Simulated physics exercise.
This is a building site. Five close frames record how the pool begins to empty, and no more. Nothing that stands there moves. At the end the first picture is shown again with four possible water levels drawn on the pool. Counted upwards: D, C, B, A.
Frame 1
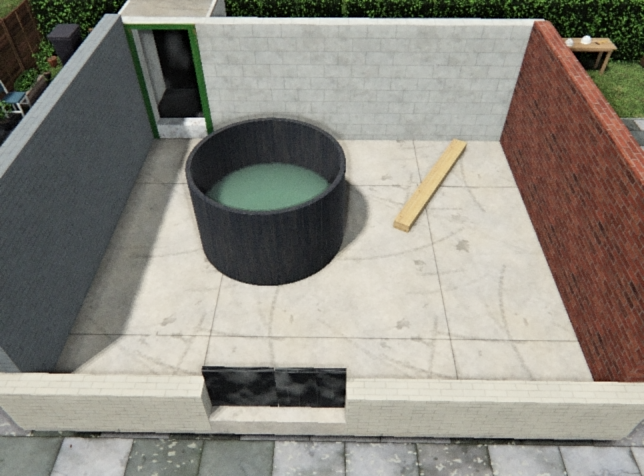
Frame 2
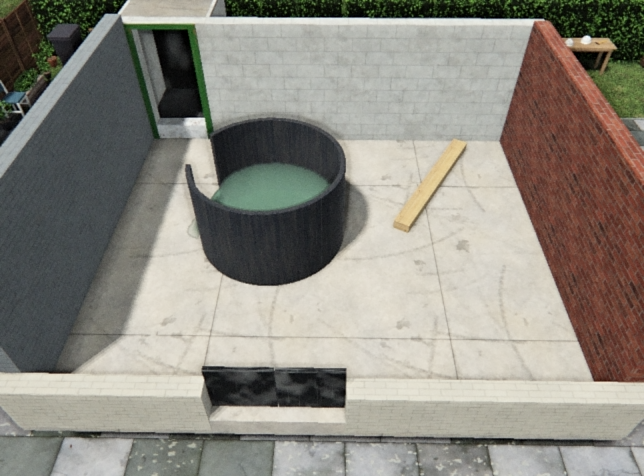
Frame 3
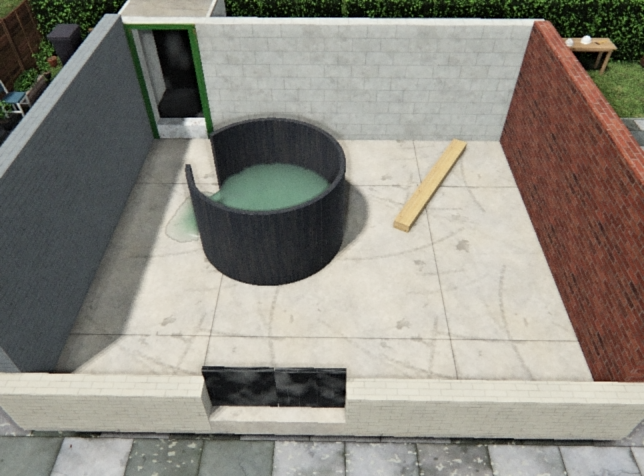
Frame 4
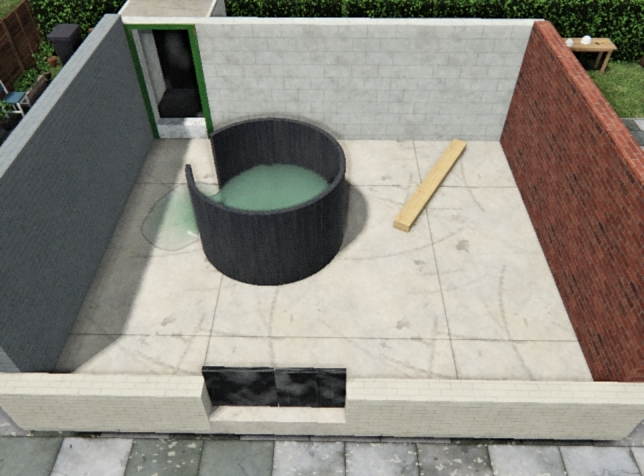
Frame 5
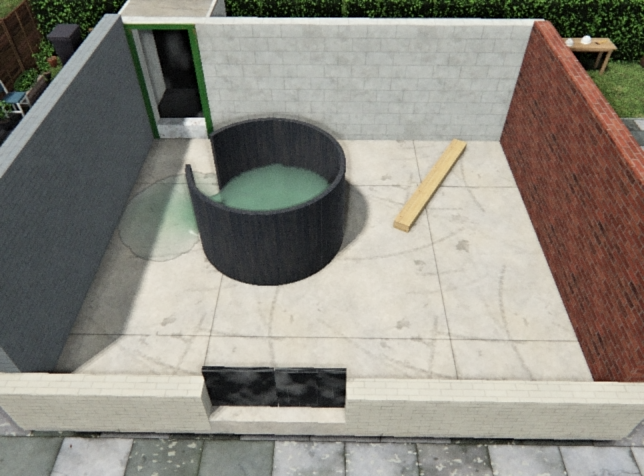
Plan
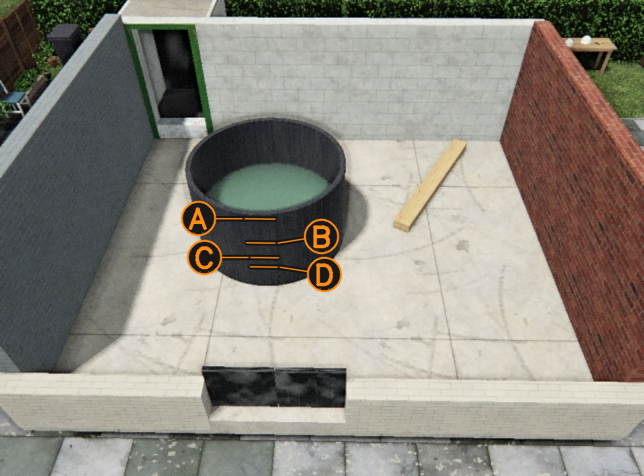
Greenish water slips through a gap that opens in the left side of a round black pool and spreads leftward in a thin, widening patch over the pale floor of a walled building site, seen from above by a still camera. A green-framed doorway stands behind at left, with grey, white and red brick walls around. A wooden plank lies unmoving to the right, and a dark shut gate sits in front.
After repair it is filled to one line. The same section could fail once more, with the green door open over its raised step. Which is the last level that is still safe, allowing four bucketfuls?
C will do.
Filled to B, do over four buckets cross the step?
Yes, it does.
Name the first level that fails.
Here it is level B.
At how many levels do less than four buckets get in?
Two of them.
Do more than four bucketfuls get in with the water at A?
Yes, it does.
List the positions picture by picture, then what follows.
In the first picture, water in the pool at rest, its middle at (270, 204); foot of the green doorway at (184, 138); shut gate at (275, 375).
In the second picture, water covers 1 % of the ground, its front hidden from here.
In the third picture, front seen at (179, 215), 2 % of the ground wet.
In the fourth picture, front seen at (181, 188), 4 % of the ground wet.
In the fifth picture, front seen at (136, 200), 7 % of the ground wet.
On the marked copy, A at (258, 218); B at (261, 242); C at (263, 257); D at (264, 267); from the bottom up D, C, B, A.
With A, dozens of bucketfuls pour in.
With B, about 12 bucketfuls get in.
With C, a bucket or two gets in.
With D, nothing gets over.
